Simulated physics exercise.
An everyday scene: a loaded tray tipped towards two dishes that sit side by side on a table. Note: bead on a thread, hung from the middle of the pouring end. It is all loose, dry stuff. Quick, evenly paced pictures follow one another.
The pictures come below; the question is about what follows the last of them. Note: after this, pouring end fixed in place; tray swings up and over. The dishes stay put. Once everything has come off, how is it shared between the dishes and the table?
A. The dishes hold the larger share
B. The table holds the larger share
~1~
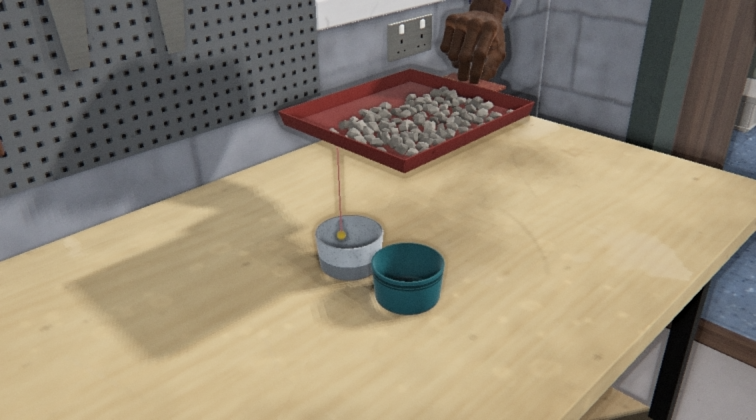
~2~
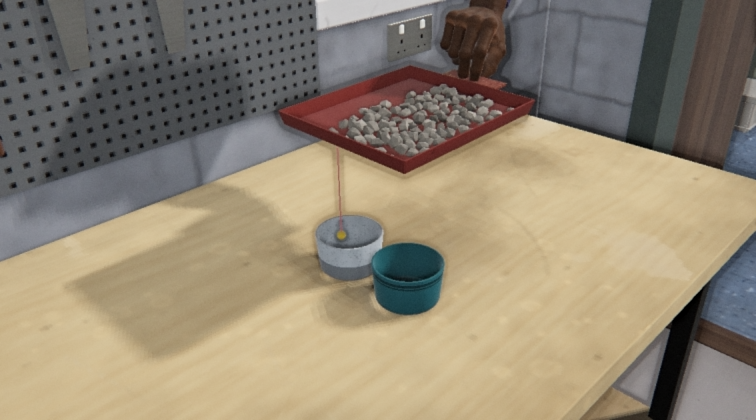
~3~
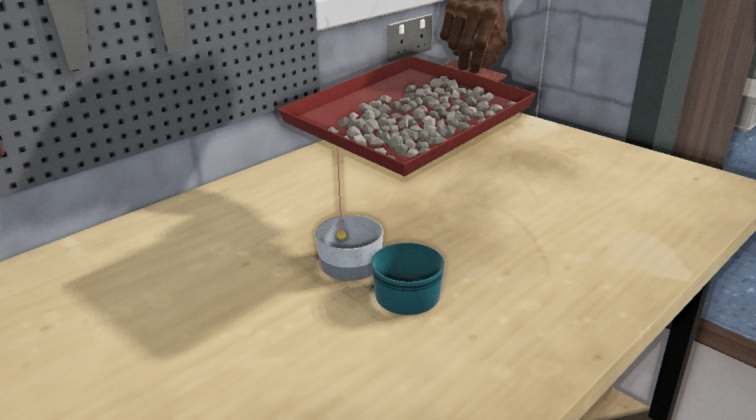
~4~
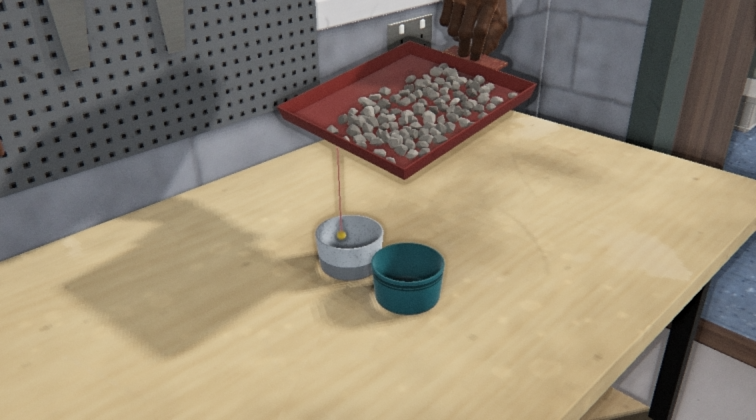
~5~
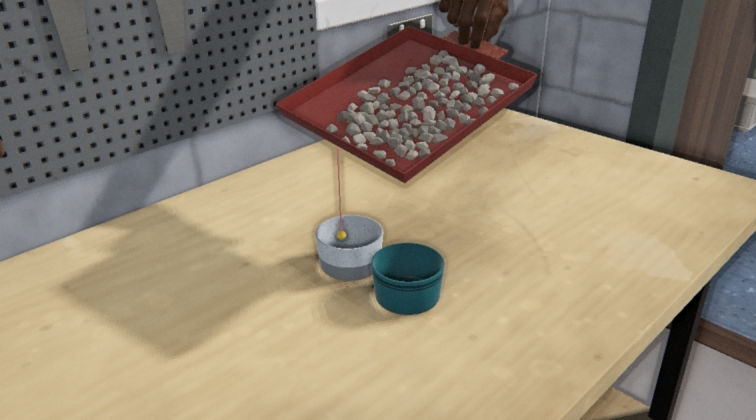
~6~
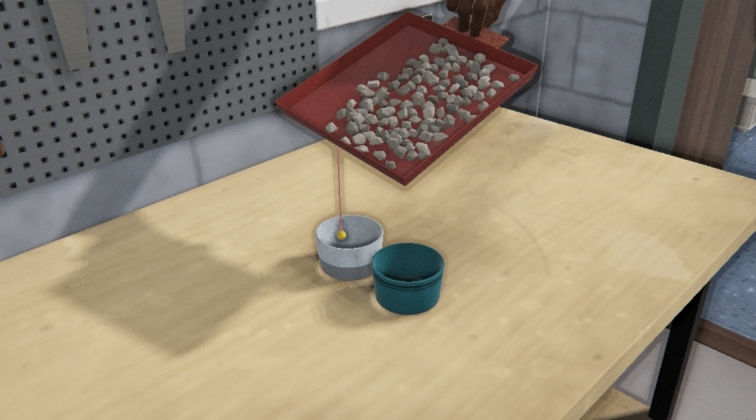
Answer: B.
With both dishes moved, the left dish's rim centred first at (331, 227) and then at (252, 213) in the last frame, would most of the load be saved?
Earlier try a minority share, later try a minority share.
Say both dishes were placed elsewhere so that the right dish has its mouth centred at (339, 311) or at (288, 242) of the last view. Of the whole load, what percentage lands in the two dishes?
First try: Roughly 10 per cent; second try: Roughly 0 per cent.
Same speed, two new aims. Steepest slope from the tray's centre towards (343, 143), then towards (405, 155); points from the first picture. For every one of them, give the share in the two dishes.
About 0 % and 60 %.
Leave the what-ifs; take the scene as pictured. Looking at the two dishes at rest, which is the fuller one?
That would be the rightward one.
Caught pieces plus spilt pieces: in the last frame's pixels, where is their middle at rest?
Near (378, 323), more or less.
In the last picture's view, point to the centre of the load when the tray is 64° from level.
In the last view, the load is centred near (396, 138).
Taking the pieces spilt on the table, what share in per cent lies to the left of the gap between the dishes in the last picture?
60 per cent, roughly.
Shortly afterwards, tray tipped steeply; all but a few on the tray; only a few in the air.
Next, tray tipped past a quarter turn; a little on the tray; a little in the right dish; near two thirds outside both; a little in the air.
Some moments later, tray tipped past a quarter turn; near a quarter in the right dish; near two thirds outside both.
In the end, tray tipped past a quarter turn; near a quarter in the right dish; none at all in the left dish; near two thirds outside both.
